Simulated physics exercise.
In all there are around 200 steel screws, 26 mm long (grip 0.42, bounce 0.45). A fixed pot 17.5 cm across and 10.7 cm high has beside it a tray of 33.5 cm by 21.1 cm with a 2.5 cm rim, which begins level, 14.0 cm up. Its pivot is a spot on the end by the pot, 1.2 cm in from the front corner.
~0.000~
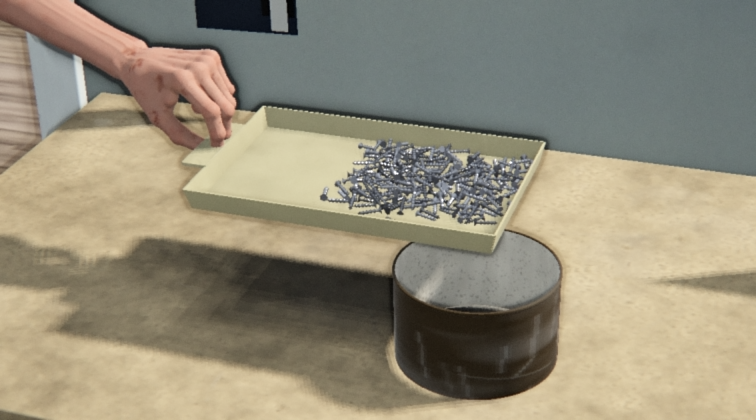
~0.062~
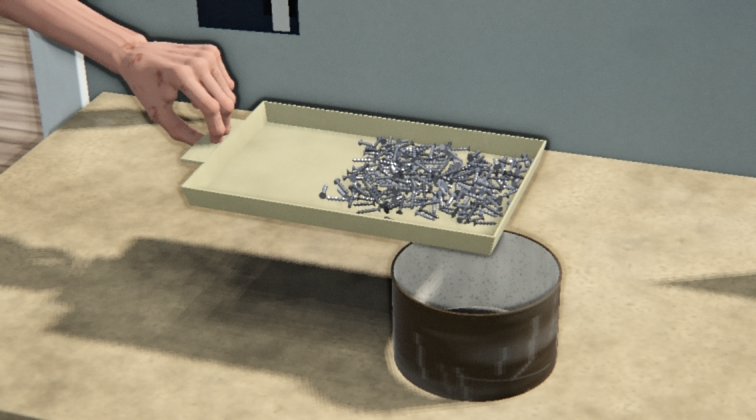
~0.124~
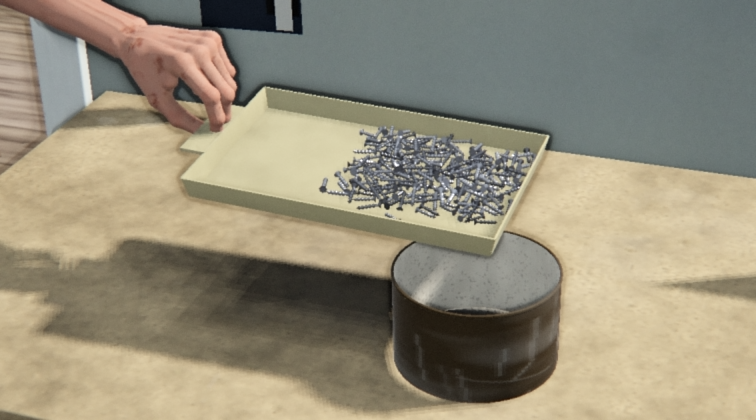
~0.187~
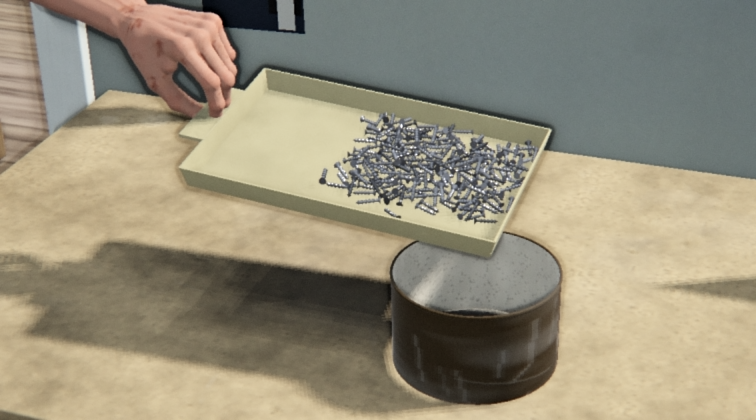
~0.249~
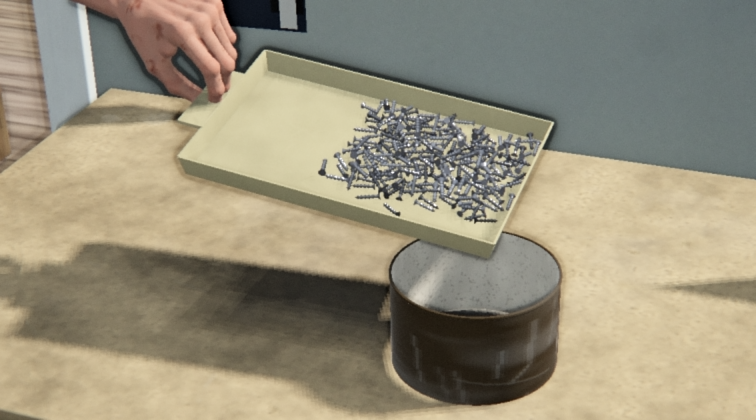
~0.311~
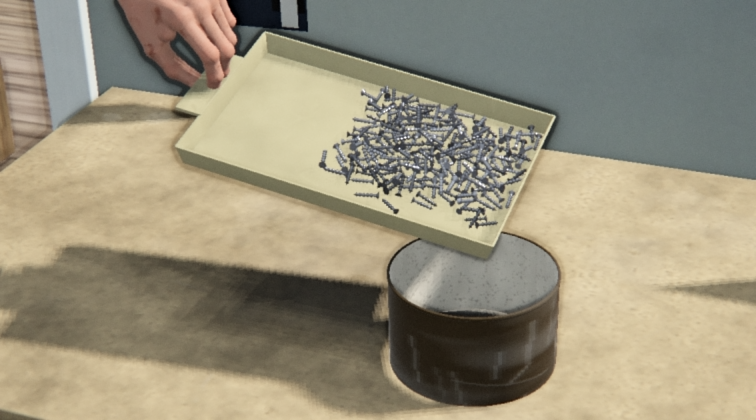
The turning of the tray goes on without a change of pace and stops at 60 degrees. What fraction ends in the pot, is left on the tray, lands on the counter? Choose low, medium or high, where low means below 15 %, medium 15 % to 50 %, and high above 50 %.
Shares - pot: Medium, tray: High, counter: Low.
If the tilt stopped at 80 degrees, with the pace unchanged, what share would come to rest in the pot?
In that case, near 85 percent.
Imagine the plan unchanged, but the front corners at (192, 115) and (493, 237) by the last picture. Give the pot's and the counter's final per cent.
Pot: 0, counter: 5.
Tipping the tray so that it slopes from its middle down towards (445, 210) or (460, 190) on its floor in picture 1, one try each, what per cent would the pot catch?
That would be close to 5 per cent, then close to 0 per cent.
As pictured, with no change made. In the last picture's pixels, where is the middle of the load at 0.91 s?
The middle of the load should be near (472, 193) then.
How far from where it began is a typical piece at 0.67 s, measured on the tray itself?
Roughly 5 cm.
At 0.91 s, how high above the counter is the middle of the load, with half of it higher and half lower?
About 20 cm.
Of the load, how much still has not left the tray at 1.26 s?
Reading: Approx. 85%.
After 0.67 s, tilt 37 degrees; the tray holds 100 %, the pot 0 %.
Then, at 0.91 s, tilt 51 degrees; the tray holds 100 %, the pot 0 %.
After 1.26 s, tilt 60 degrees; the tray holds 85 %, the pot 10 %.
At rest (3.1 s), pot 40 %, tray 60 %, counter 0 %.
